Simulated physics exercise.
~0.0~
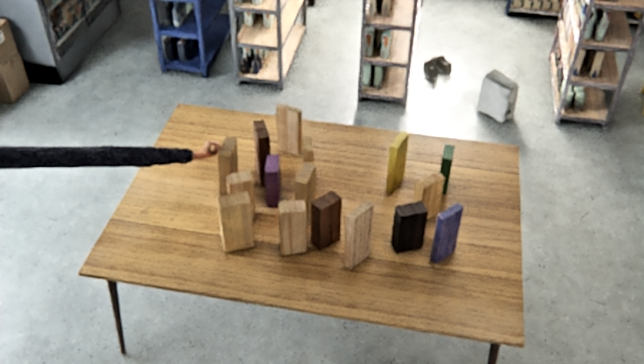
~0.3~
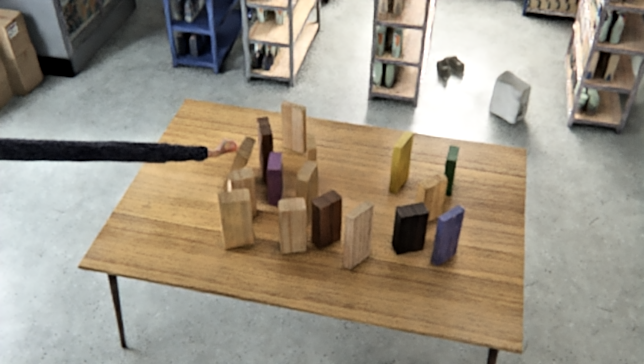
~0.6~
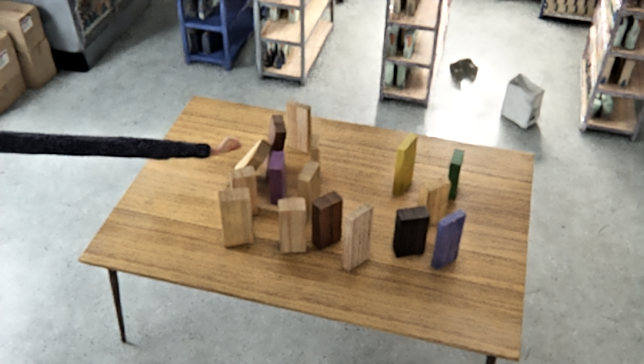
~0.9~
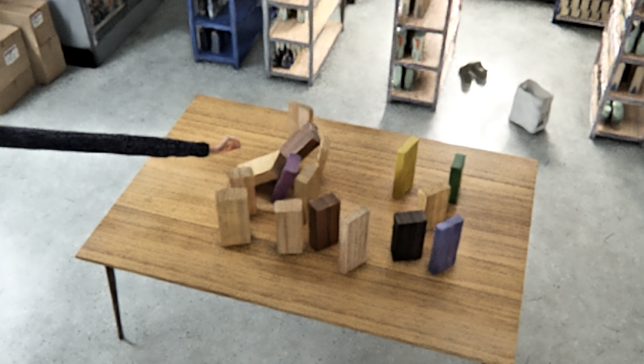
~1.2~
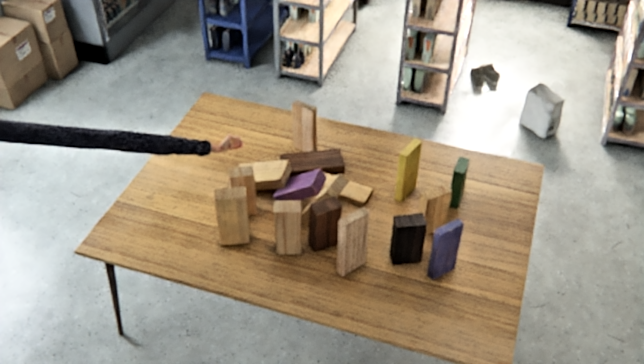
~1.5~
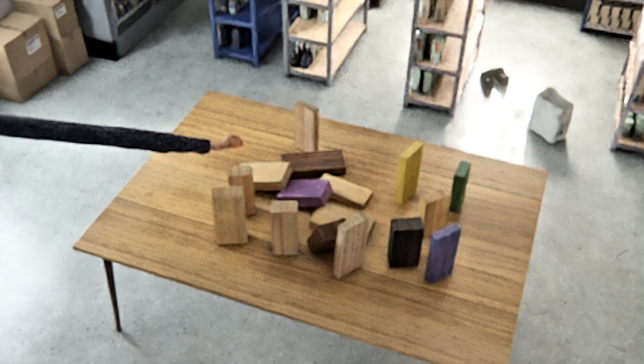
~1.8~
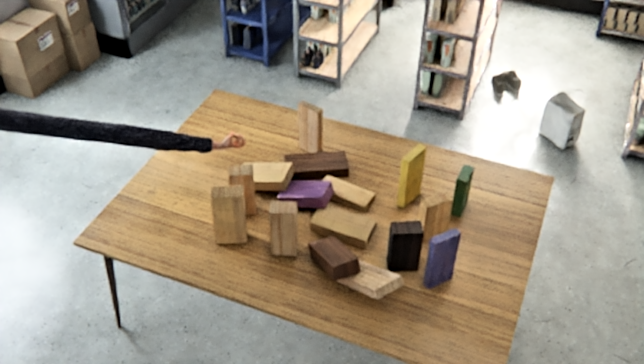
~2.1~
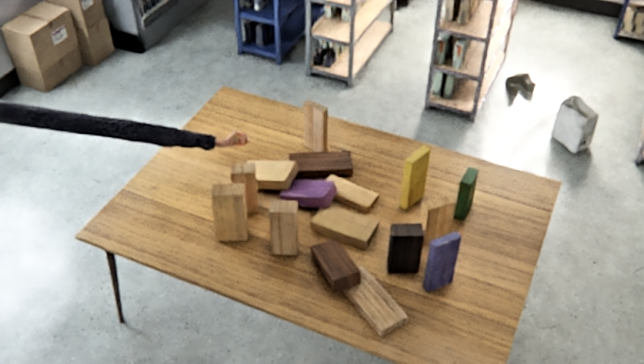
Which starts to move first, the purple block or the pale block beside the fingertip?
The pale block beside the fingertip starts to move first. The purple block is still upright while that one is already leaning, and only tips afterwards.
A pale wooden block at the left of a loose crowd of upright blocks is tipped rightward by the fingertip of a dark-sleeved arm, on a wooden table seen from above in a shop with shelves behind. The view drifts slowly sideways. The block leans into its neighbours, and a dark brown block and the purple one tilt and go down. The fall spreads toward the front, where a brown block and then a pale one topple. The yellow, green, black and blue-violet blocks on the right stay upright, as do several pale ones, while the fallen blocks lie still in the middle.
